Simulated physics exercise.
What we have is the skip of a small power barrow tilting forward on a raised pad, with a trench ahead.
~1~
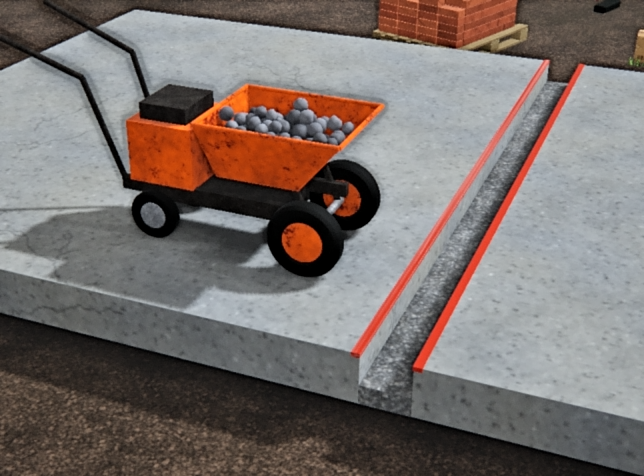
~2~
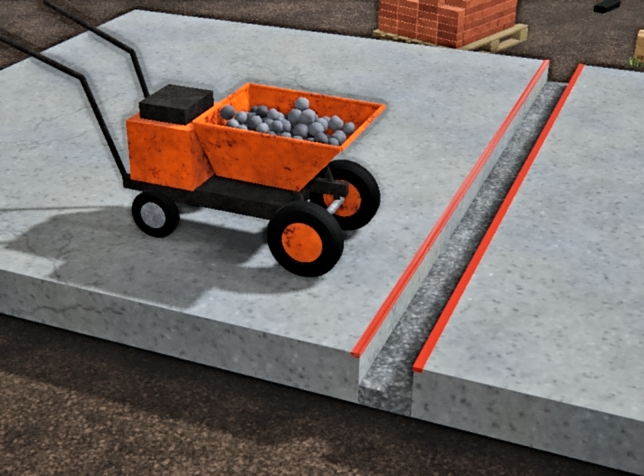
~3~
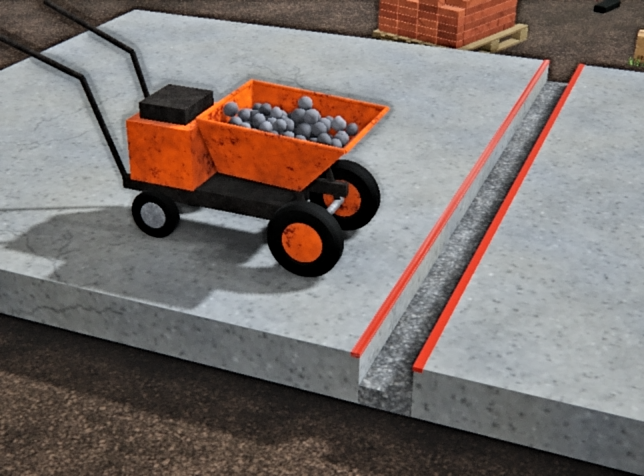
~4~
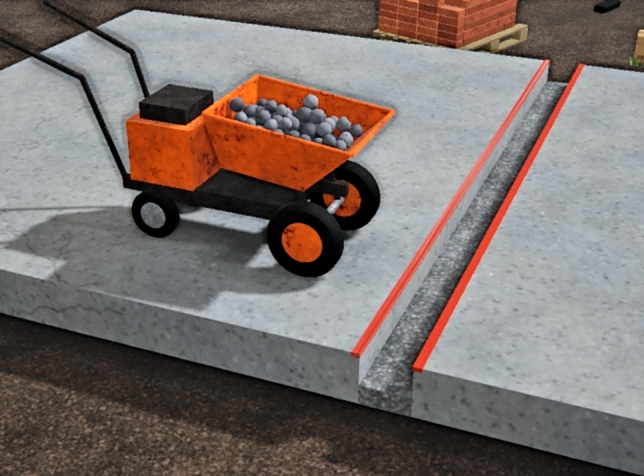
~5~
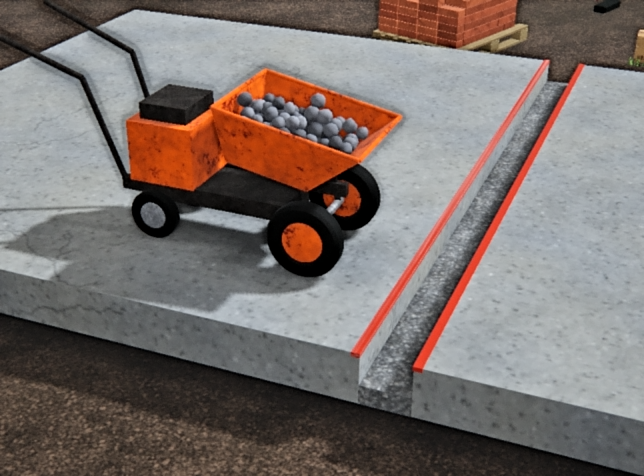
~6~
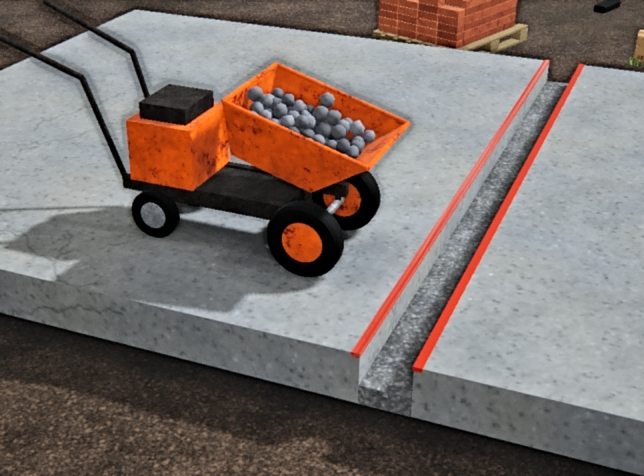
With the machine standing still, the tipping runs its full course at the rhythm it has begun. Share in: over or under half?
Over half.
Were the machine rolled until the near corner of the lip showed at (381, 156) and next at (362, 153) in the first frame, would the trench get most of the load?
Position 1 falls short of half; position 2 falls short of half.
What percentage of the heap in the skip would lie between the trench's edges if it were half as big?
My estimate is near 80 per cent.
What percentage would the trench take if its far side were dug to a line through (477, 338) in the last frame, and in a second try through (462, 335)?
Estimated share: Try 1 approx. 100 in a hundred, try 2 approx. 90 in a hundred.
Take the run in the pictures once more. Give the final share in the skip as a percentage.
I'd say around 0 per cent.
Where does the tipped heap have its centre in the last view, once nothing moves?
Near pixel (453, 285).
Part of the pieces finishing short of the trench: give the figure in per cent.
0 per cent.
Just after the last frame, skip tipped steeply; every one in the skip.
A moment on, skip tipped right over; the larger part in the skip; roughly a quarter in or heaped over the trench; about a tenth beyond it; just a few falling.
Further on, skip tipped right over; just a few in the skip; roughly two thirds in or heaped over the trench; roughly a third beyond it.
When it is over, skip tipped right over; roughly two thirds in or heaped over the trench; roughly a third beyond it.
